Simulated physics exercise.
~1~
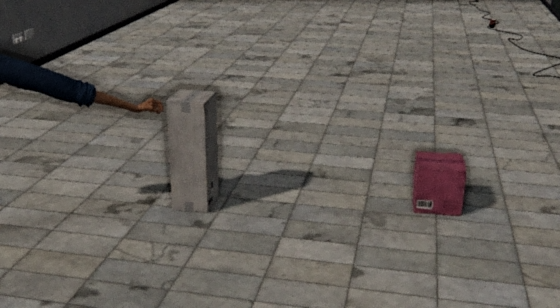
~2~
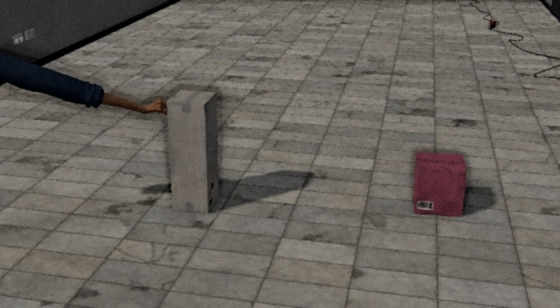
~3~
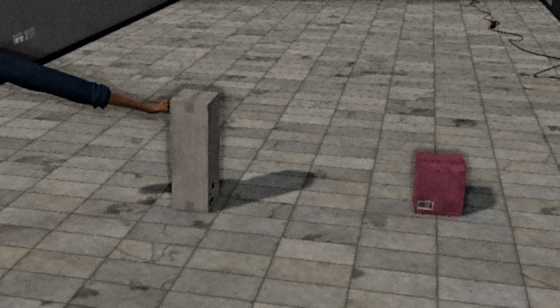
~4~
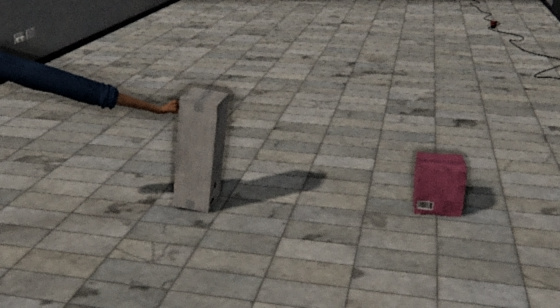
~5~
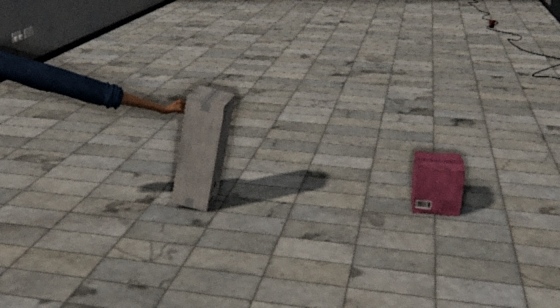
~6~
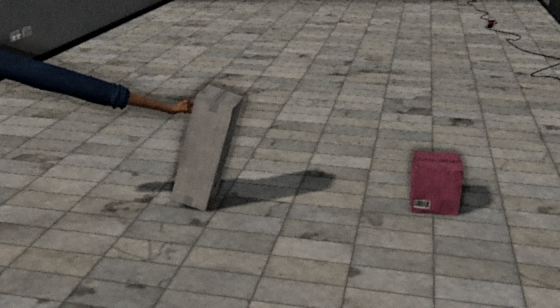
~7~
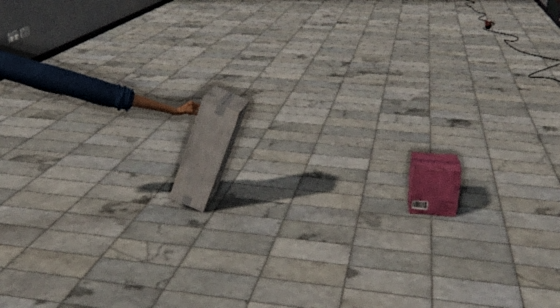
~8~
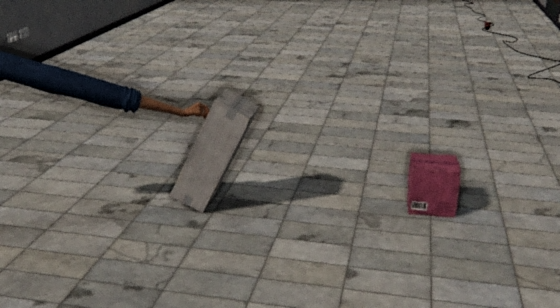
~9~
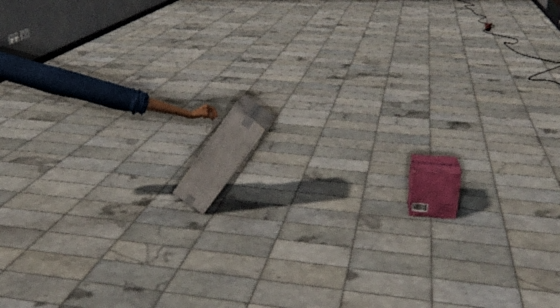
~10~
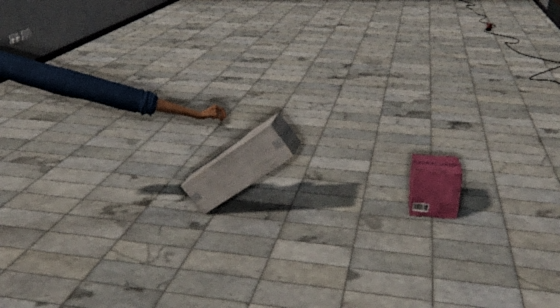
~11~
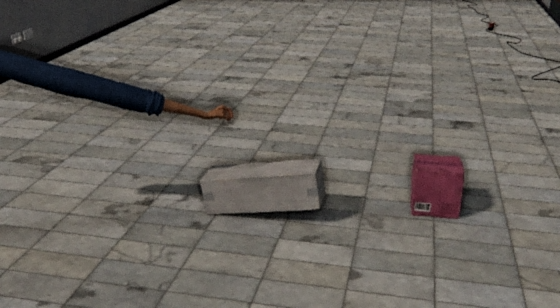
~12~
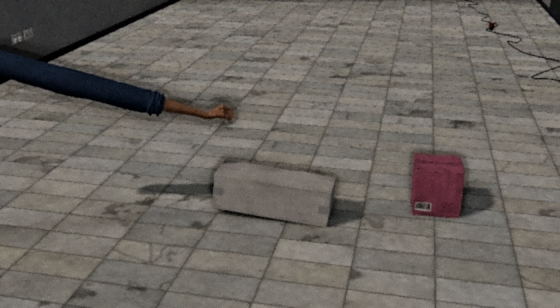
An arm in a dark blue sleeve reaches in from the left over a floor of worn grey tiles, seen from slightly above by a gently swaying camera. Its fingers touch the upper part of a tall, pale grey-white box standing upright, while a smaller deep pink box sits to the right and a cable lies in the far background. The hand pushes slowly to the right, and the tall box begins to lean. It tilts further until it tips away from the hand and falls over. It ends lying on its side, short of the pink box, which stays in place, with the arm still outstretched.
